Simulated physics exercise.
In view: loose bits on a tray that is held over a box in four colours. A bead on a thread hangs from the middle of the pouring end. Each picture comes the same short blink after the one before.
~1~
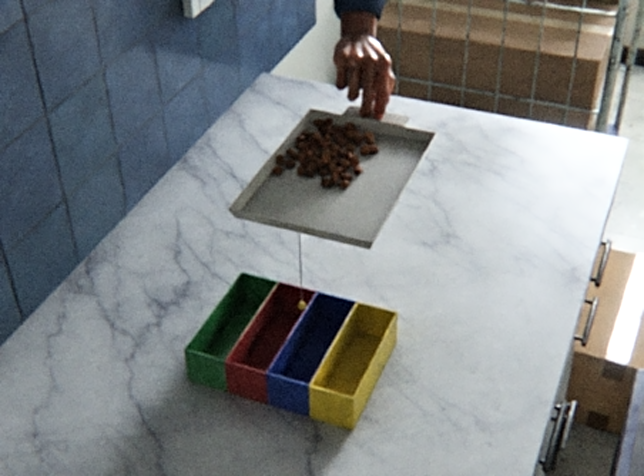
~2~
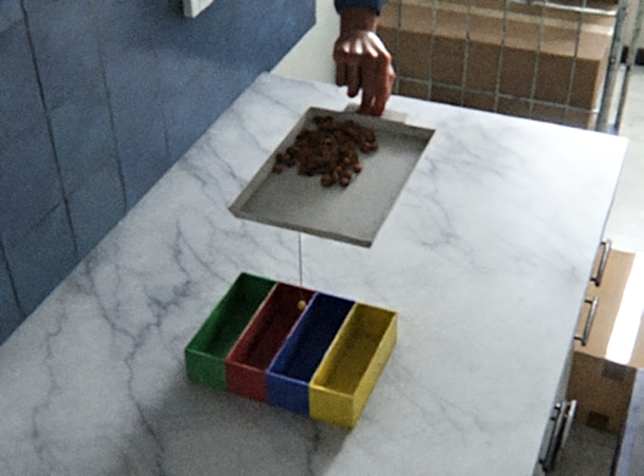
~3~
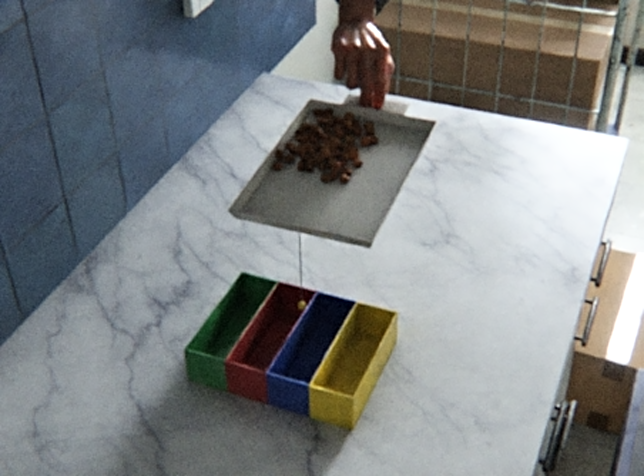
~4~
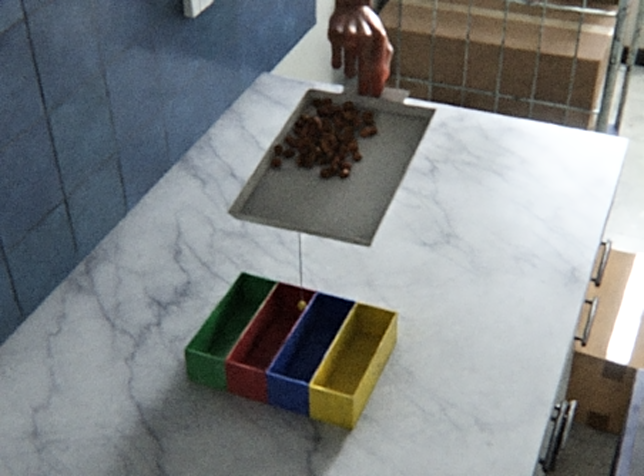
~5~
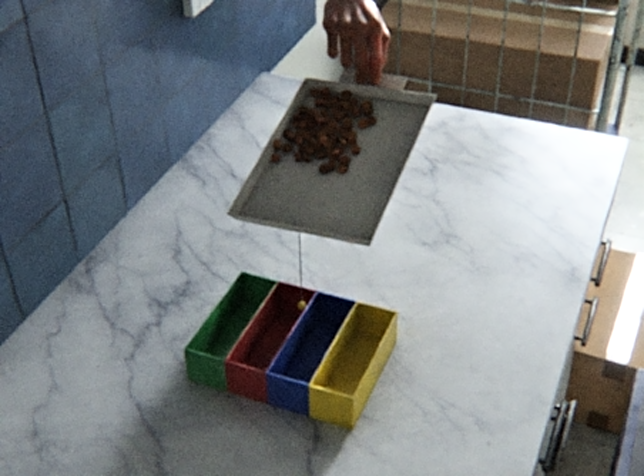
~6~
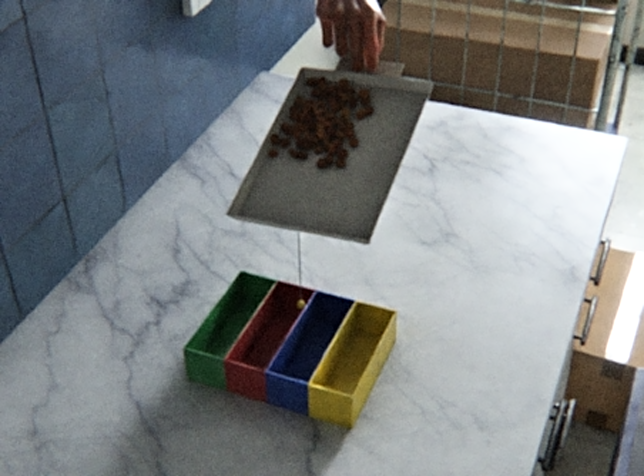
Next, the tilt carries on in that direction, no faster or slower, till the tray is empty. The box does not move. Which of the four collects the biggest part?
Most goes to the green cell.
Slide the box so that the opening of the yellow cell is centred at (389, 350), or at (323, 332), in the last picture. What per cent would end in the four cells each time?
First some 50, then 90 per cent.
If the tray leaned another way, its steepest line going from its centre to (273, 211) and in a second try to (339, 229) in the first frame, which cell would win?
In turn: The green cell; the yellow cell.
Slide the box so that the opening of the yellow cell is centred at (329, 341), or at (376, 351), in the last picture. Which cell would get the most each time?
In turn: That red cell; that green cell.
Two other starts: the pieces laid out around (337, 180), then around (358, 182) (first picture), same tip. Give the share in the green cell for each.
In turn 40 and 40 in a hundred.
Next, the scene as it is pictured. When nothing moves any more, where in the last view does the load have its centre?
Close to (234, 360).
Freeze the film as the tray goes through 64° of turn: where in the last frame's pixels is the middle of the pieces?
Close to (250, 222).
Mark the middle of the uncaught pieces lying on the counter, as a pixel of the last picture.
Near (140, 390).
Just after the last frame, tray tipped steeply; roughly two thirds on the tray; roughly a quarter falling or outside the box.
A moment on, tray tipped past a quarter turn; just a few on the tray; roughly half in the green cell; roughly a quarter in the red cell; about a tenth in the blue cell; just a few in the yellow cell; roughly a quarter falling or outside the box.
Further on, tray tipped past a quarter turn; roughly half in the green cell; roughly a quarter in the red cell; about a tenth in the blue cell; just a few in the yellow cell; roughly a quarter falling or outside the box.
When it is over, tray tipped past a quarter turn; roughly half in the green cell; roughly a quarter in the red cell; about a tenth in the blue cell; just a few in the yellow cell; roughly a quarter outside the box.
